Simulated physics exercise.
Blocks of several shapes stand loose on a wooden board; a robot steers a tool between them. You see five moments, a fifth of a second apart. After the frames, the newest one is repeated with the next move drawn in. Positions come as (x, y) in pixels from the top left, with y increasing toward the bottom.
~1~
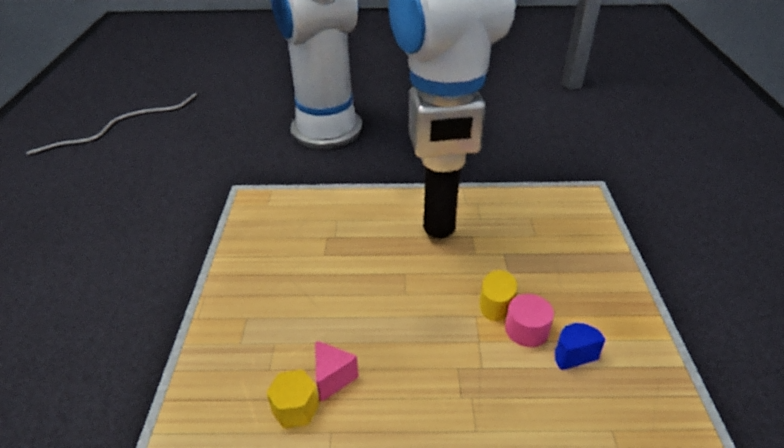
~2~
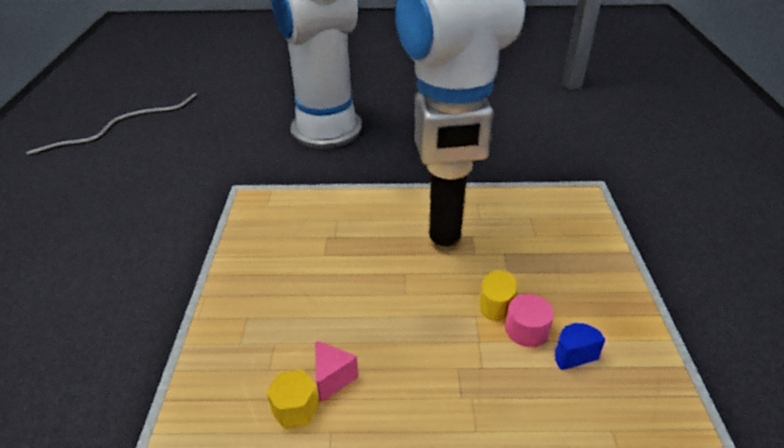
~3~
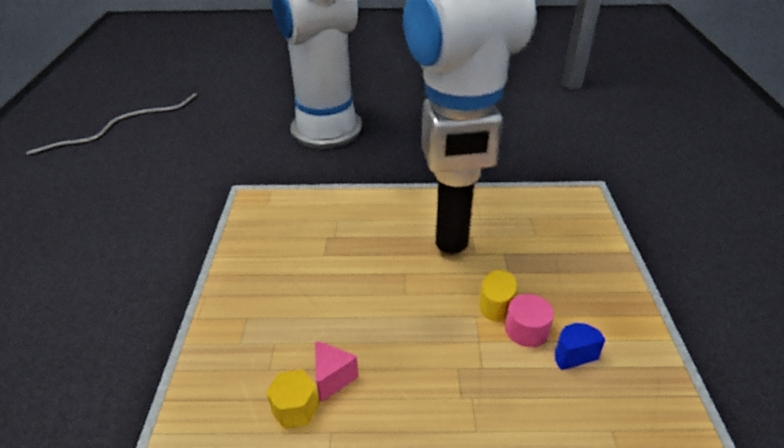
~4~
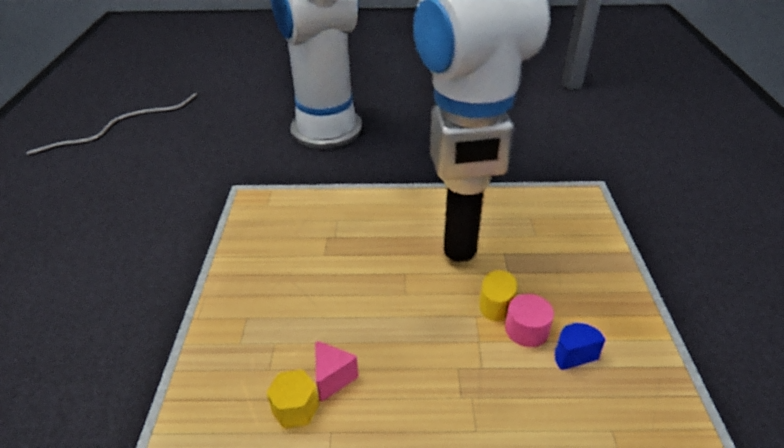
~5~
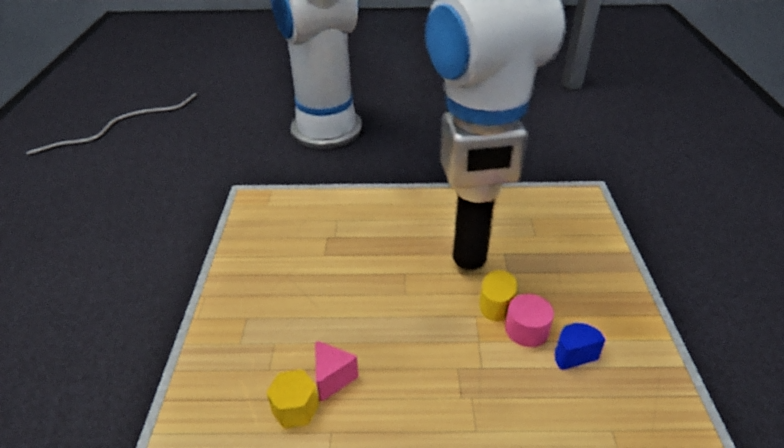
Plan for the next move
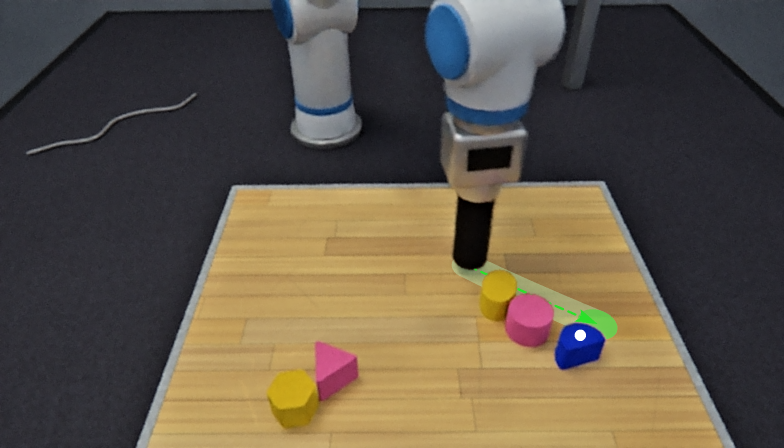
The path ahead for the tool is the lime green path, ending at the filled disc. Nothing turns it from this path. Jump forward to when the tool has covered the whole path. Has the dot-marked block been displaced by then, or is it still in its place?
The block stays on its spot.
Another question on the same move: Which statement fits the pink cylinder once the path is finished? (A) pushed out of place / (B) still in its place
A
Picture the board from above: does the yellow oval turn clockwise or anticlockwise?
Verdict: Clockwise.
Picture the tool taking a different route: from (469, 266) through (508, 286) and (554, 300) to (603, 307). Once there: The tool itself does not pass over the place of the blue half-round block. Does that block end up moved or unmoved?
That block stays.
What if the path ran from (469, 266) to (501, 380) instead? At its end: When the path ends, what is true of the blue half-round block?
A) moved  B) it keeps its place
A
The line goes straight from (469, 266) to (597, 324); the dot is on the blue half-round block.
What follows on the original path. One third of the way, tool (510, 278); yellow oval (504, 291), turned 40° clockwise; pink cylinder (534, 315).
Two thirds of the way, tool (553, 297); yellow oval (505, 293), turned 55° clockwise; pink cylinder (535, 318).
At the end, tool (600, 317); yellow oval (505, 293), turned 55° clockwise; pink cylinder (535, 318); blue half-round block unmoved.
